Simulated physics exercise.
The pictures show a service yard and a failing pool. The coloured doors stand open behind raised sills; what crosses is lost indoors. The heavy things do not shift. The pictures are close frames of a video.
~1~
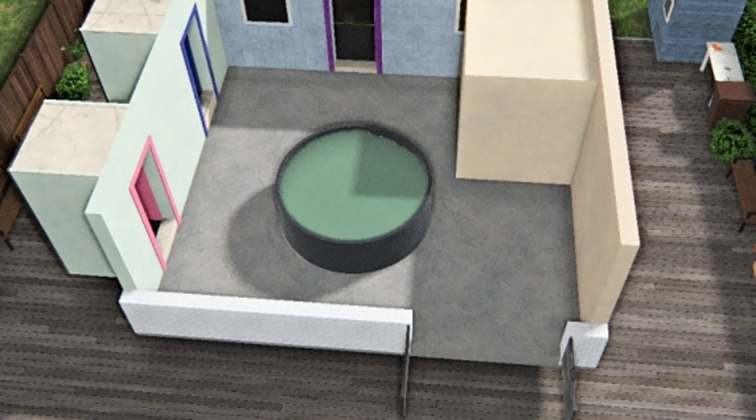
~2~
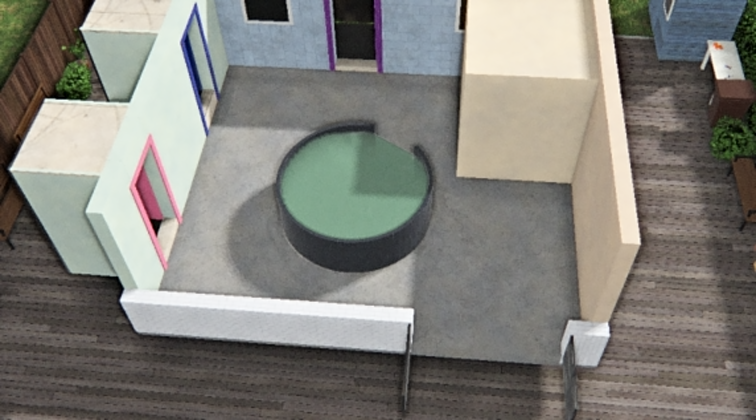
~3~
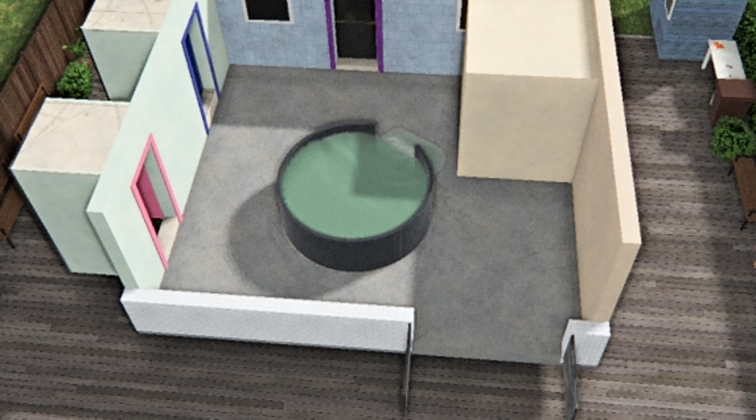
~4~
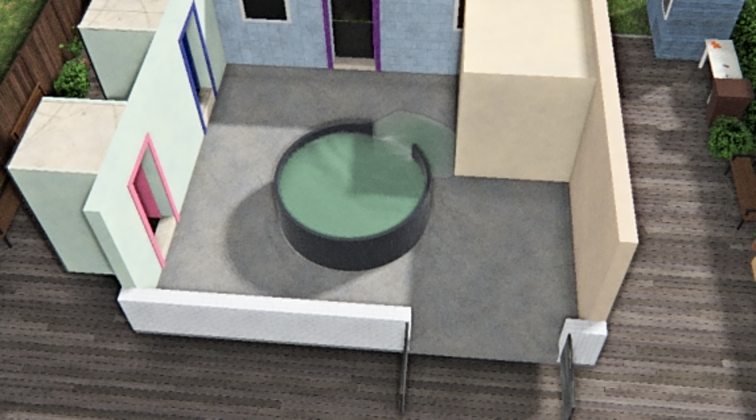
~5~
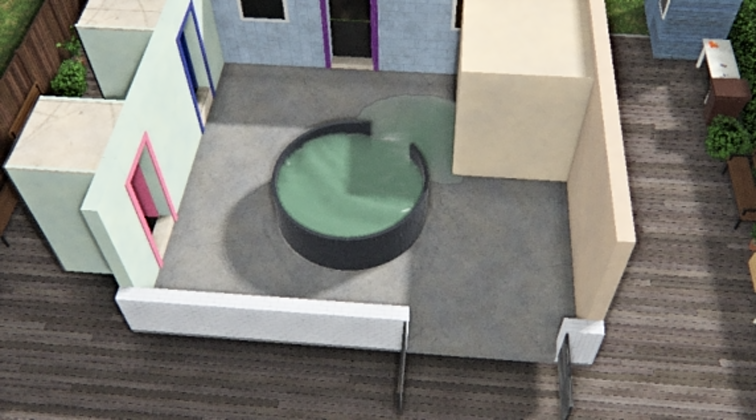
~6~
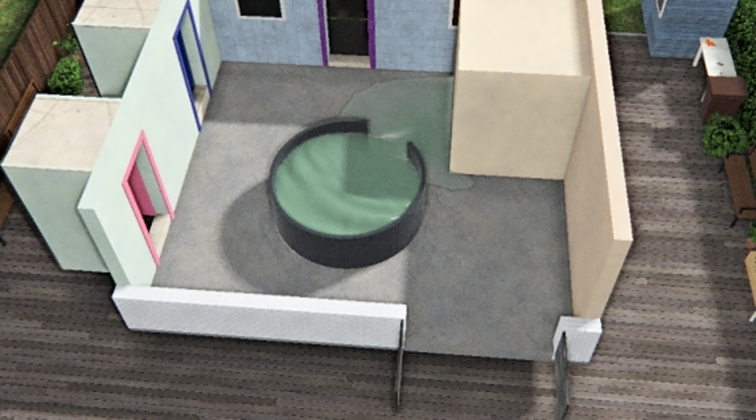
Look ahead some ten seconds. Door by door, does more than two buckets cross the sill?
In the end: The pink door holds within the limit; the blue door holds within the limit; the purple door floods.
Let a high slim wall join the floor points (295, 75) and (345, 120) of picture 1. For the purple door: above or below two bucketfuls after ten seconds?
My reading: The purple one passes that mark.
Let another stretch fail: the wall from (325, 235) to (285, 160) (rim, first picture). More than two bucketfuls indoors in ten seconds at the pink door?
Then: The pink one passes that mark.
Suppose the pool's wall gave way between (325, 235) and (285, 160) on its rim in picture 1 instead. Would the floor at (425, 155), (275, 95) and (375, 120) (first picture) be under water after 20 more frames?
In that order: Free of water, covered, no water.
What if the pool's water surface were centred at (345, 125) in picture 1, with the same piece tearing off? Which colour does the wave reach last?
Last comes the pink-painted one.
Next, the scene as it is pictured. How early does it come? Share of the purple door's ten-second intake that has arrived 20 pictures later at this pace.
About 40 per cent.
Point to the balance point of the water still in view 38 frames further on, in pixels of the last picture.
I would point to (322, 165).
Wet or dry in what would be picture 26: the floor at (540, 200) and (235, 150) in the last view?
As listed: Not flooded, under water.
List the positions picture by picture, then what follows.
Still water in the round pool at (354, 183), in the first picture.
The front is at a hidden place, out from the gap on the round pool's far side, in the second picture.
Water pours out on the round pool's far side and has run to (395, 130), in the third picture.
The front is at (441, 125), out from the gap on the round pool's far side, in the fourth picture.
Water pours out on the round pool's far side and has run to (452, 104), in the fifth picture.
Water pours out on the round pool's far side and has run to (454, 78), in the sixth picture.
A moment on, water covers 20 % of the floor; the pink door not reached, the blue door not reached, the purple door wet at the sill, nothing in.
Next, water covers 25 % of the floor; the pink door not reached, the blue door not reached, the purple door under two buckets in.
Then, water covers 50 % of the floor; the pink door not reached, the blue door wet at the sill, nothing in, the purple door over two buckets in.
Later, water covers 80 % of the floor; the pink door wet at the sill, nothing in, the blue door wet at the sill, nothing in, the purple door far over two buckets in.
In the end, water covers 95 % of the floor; the pink door wet at the sill, nothing in, the blue door wet at the sill, nothing in, the purple door far over two buckets in.
